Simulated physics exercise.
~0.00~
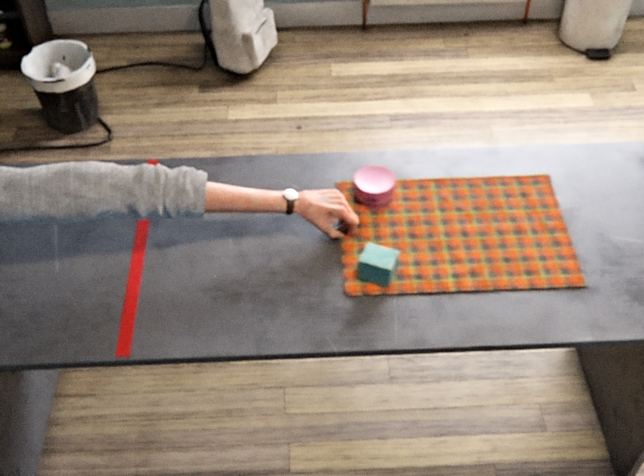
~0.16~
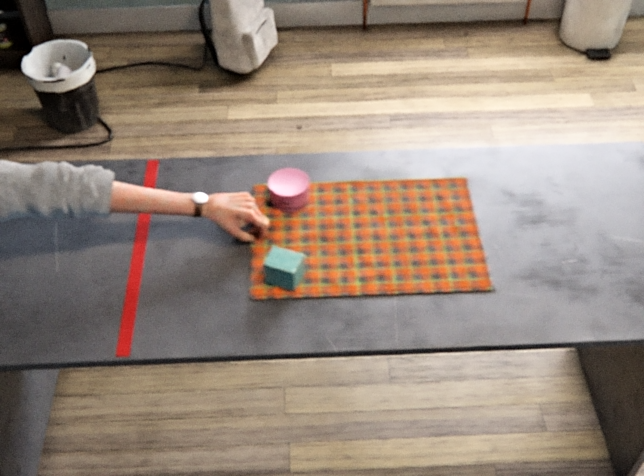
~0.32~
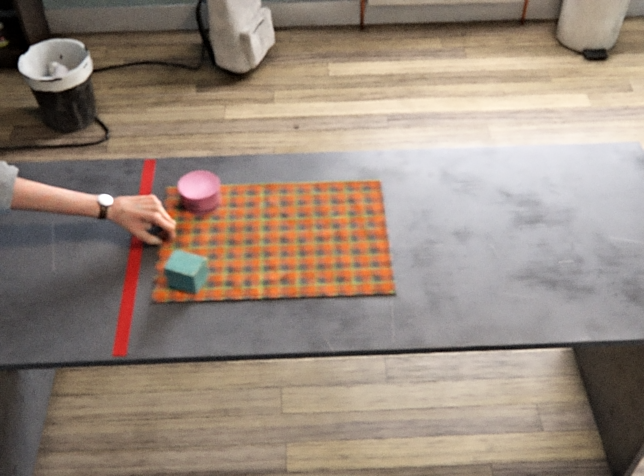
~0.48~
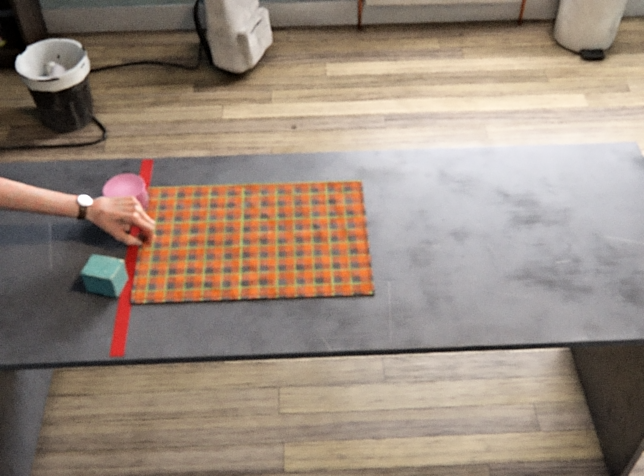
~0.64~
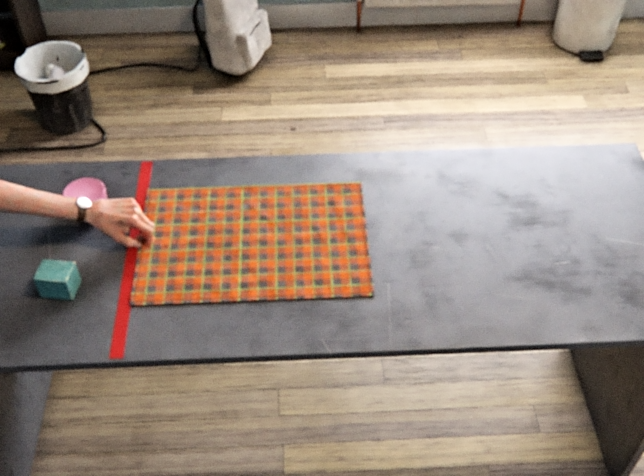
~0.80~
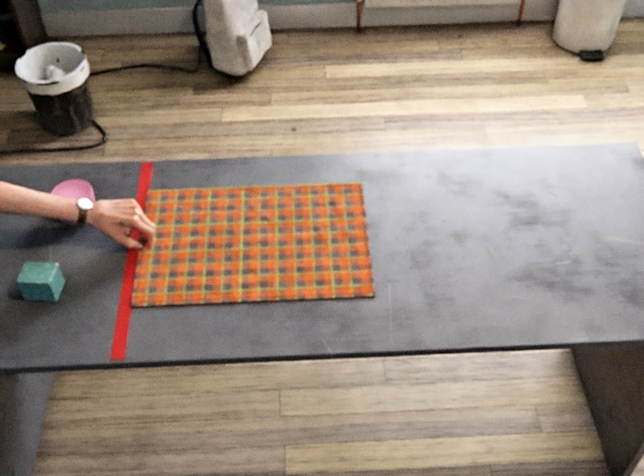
A hand pulled an orange checked cloth left across a dark desk, carrying a turquoise block and a pink tub, then stopped at the red tape, where both slid off the cloth's front edge and came to rest beyond the line.
